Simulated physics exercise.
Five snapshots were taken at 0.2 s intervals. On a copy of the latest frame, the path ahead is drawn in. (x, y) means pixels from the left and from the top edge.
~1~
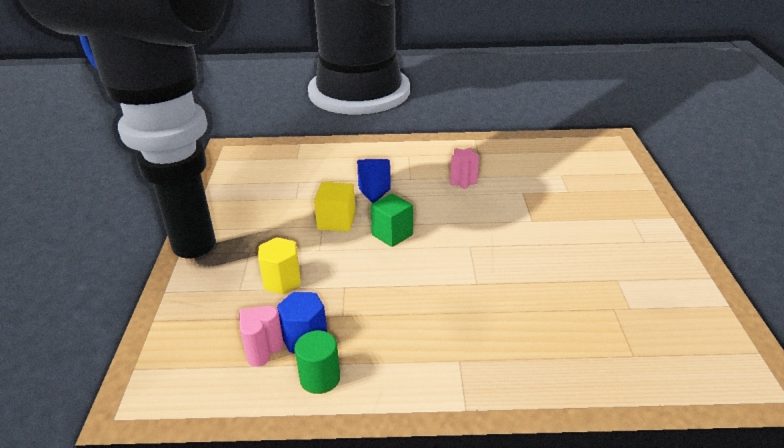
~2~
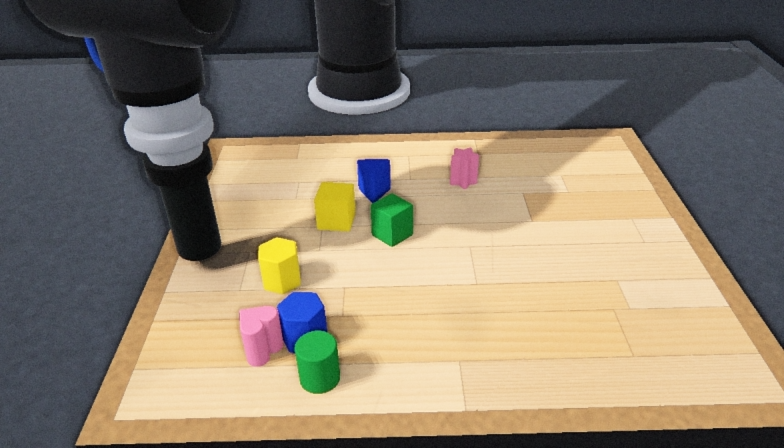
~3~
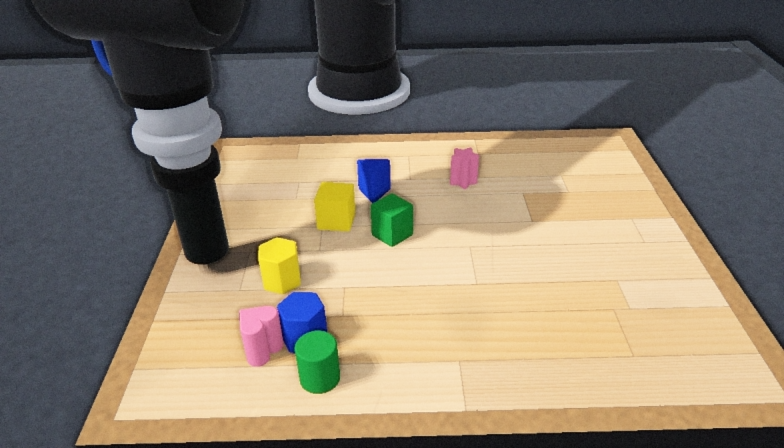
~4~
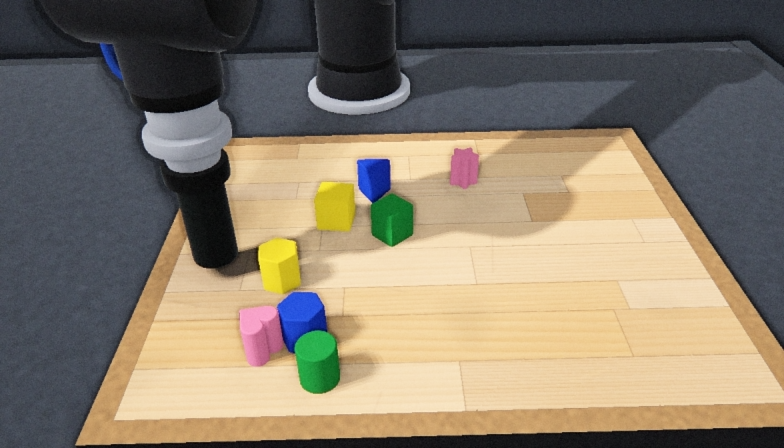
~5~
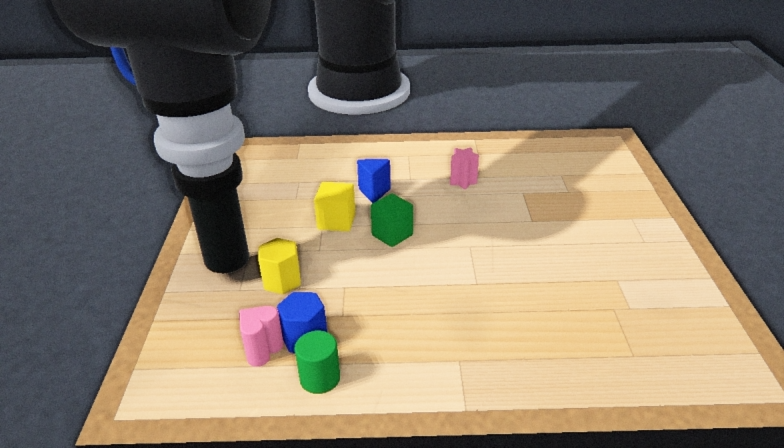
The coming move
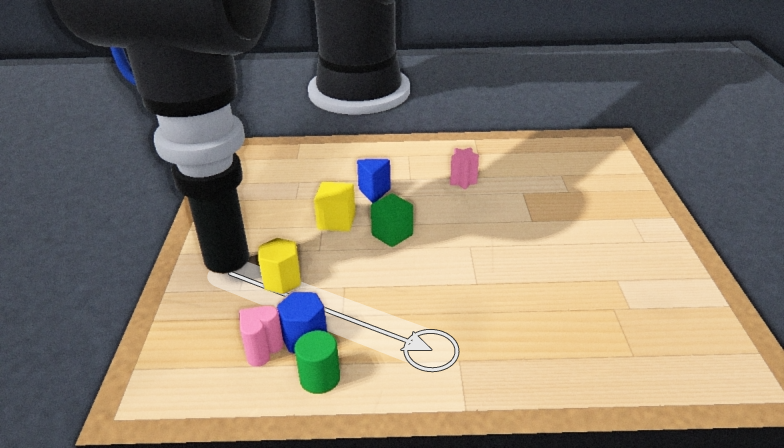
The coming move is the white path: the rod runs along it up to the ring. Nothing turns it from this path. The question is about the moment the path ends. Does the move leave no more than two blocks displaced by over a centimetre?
Short answer: Yes.
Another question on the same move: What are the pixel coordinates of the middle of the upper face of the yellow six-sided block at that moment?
That would be at about pixel (356, 256).
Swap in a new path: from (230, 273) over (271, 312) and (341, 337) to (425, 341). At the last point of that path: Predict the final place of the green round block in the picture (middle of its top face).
The point I'd pick in the picture is (323, 368).
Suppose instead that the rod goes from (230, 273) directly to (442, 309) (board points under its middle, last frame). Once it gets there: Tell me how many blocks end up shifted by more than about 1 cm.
Put simply, one block is moved more than 1 cm.
The line goes from (230, 273) to (431, 350).
On the path given first. One third of the way, rod (289, 284); yellow six-sided block (331, 257), turned 45° anticlockwise.
Two thirds of the way, rod (356, 309); yellow six-sided block (356, 256), turned 110° anticlockwise; blue six-sided block (303, 309), turned 20° clockwise.
At the end, rod (432, 337); pink heart unmoved; yellow six-sided block (356, 256), turned 110° anticlockwise; blue six-sided block (303, 309), turned 20° clockwise.
